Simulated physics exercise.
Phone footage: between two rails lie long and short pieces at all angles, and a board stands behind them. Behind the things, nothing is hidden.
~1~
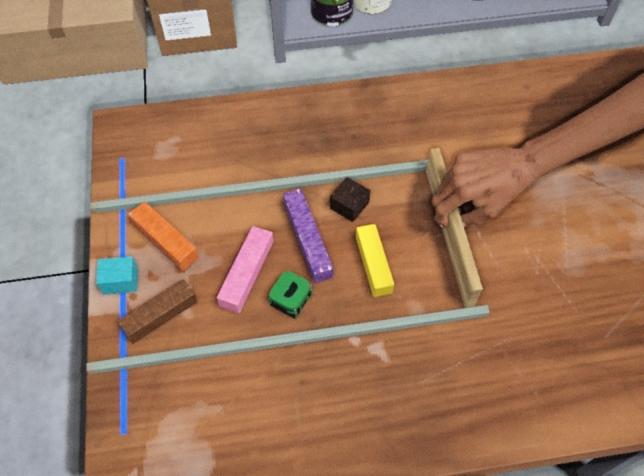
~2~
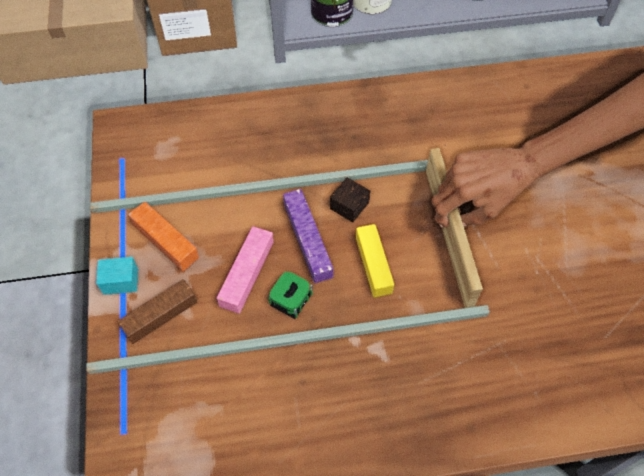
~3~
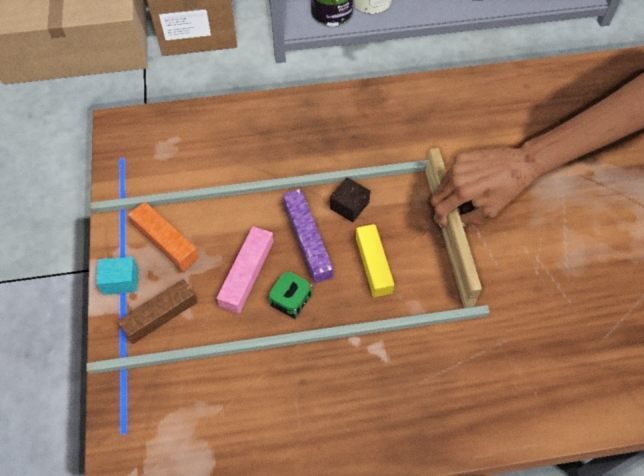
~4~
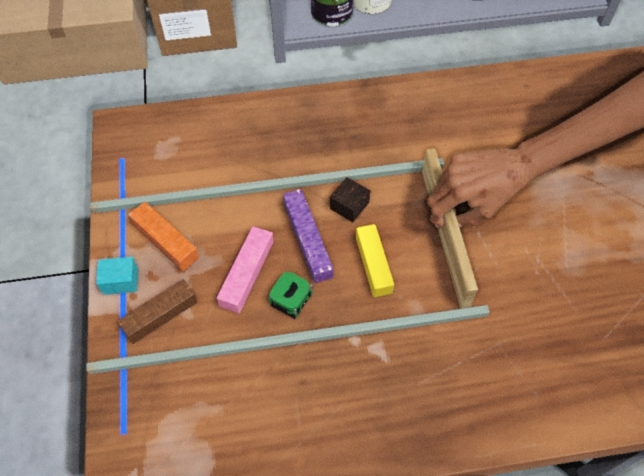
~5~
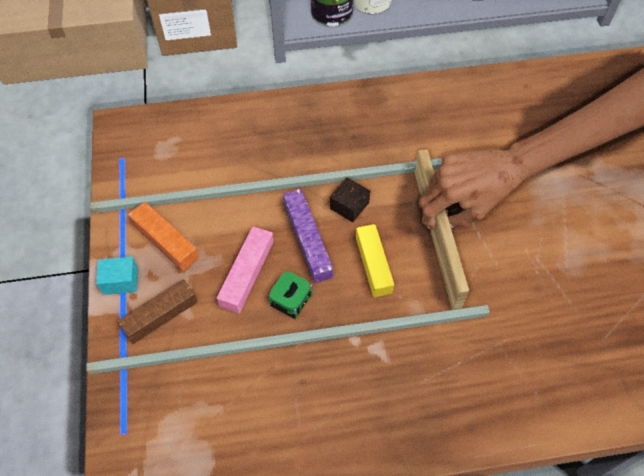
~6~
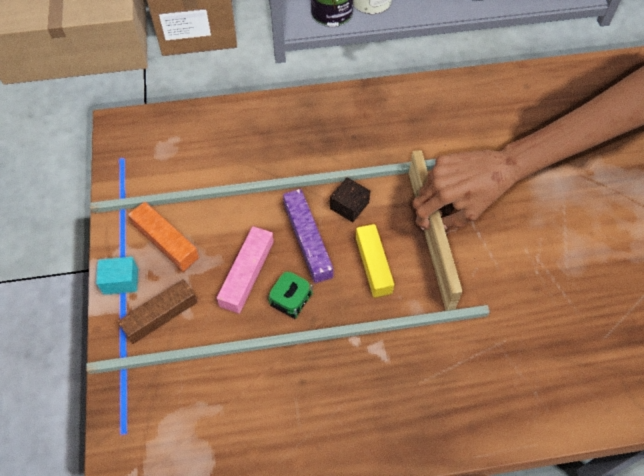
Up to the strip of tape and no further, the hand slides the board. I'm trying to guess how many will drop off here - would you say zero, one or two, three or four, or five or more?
I'd say five or more.
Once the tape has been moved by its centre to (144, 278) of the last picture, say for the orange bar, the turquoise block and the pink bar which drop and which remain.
Taking each: The orange bar topples, the turquoise block topples, the pink bar topples.
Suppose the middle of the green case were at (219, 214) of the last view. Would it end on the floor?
So it drops, then.
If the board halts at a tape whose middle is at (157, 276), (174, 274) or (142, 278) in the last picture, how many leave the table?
You'd get 3, then 2, then 4.
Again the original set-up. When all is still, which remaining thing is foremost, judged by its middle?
It's the green case that ends up nearest.
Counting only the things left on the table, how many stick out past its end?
My count gives 1.
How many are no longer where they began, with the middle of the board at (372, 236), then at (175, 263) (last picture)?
At the first spot the count is 2, and at the second it is 8.
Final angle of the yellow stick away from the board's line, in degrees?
Some 0 degrees.
Soon after, none off yet; turquoise block at rest near (118, 276); brown bar at rest near (158, 311); orange bar at rest near (164, 236).
In the end, the number that fall off is five or more; gone, purple bar, pink bar, orange bar, brown bar and turquoise block.
